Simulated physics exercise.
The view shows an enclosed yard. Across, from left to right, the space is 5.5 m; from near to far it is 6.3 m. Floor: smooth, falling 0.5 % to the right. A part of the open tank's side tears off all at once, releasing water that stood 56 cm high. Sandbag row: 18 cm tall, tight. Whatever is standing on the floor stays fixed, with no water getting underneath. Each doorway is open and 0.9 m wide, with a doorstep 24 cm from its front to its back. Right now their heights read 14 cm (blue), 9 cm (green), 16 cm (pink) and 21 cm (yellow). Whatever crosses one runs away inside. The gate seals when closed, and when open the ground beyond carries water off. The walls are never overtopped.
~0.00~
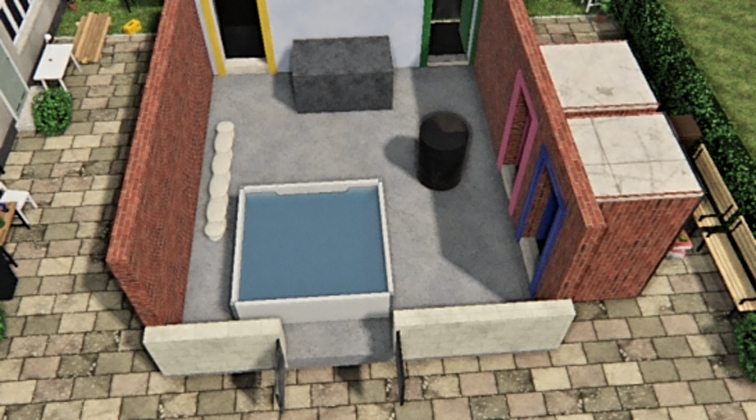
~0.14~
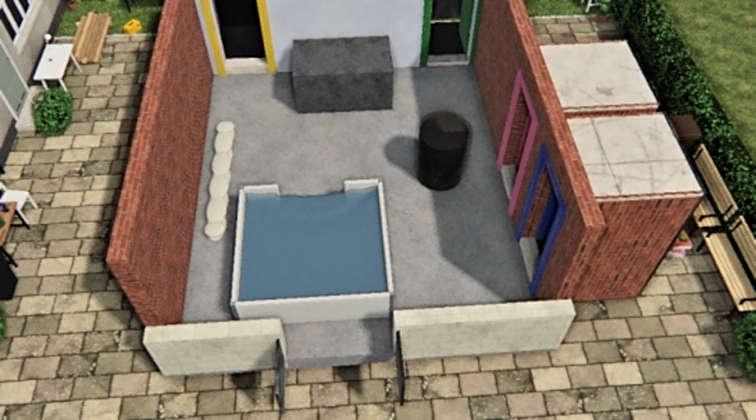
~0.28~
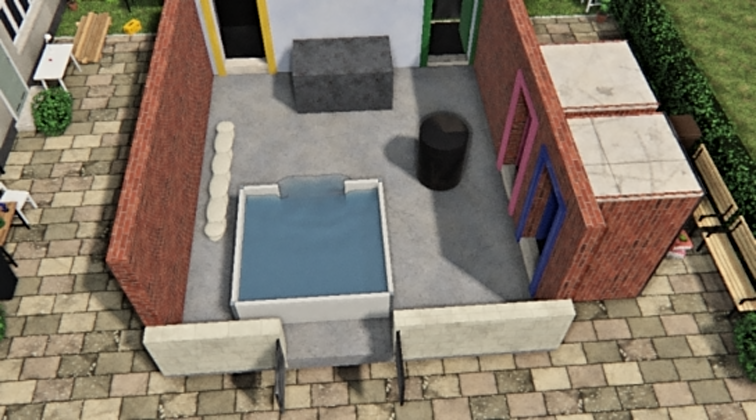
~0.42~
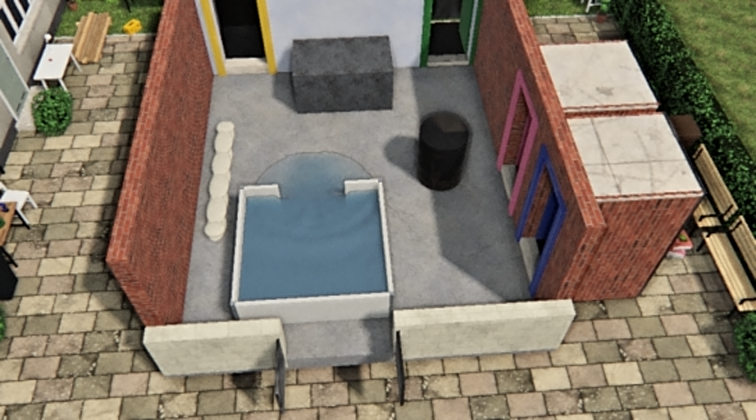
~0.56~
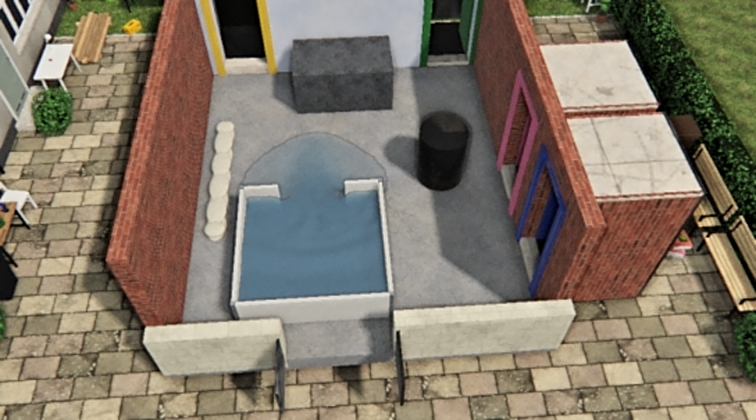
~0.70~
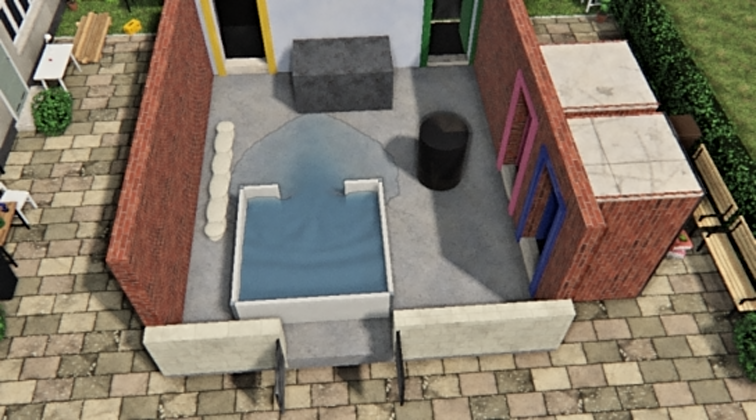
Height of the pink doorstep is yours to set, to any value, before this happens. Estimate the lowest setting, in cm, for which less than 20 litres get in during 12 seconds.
Around 5.5 cm.
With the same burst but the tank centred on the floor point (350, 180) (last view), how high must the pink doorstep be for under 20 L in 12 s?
6.0 cm or thereabouts.
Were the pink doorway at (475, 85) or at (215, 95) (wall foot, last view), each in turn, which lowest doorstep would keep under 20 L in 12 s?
About 12.0 cm for the first and 22 cm for the second.
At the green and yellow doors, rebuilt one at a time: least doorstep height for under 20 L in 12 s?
Some 13.0 cm for green, some 23 cm for yellow.
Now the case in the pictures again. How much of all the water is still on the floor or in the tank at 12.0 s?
About 90 %.
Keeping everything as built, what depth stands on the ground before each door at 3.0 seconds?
Depth (cm): Blue 0 / green 10 / pink 0 / yellow 26.
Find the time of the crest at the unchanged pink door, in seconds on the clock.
Approximately 7.0 s.
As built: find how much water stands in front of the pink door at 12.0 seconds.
About 7.5 cm.
After 1.4 s water covers 30 % of the floor, deepest (33 cm) near (311, 203); it has not reached the pink door.
After 3.0 s water covers 50 % of the floor, deepest (32 cm) near (223, 80); it has not reached the pink door.
After 12.0 s water covers 95 % of the floor, deepest (14 cm) near (524, 278); 7 cm at the pink door, 0 litres in over its 16 cm doorstep.
At the pink door as built, the water arrived by 3.3 s and peaked near 10 cm at 6.8 s.
Run again over the same 12 s with other heights there, 26 litres in over 5 cm, 11 litres over 6.5 cm. The limit of 20 litres is kept from about 5.5 cm up.
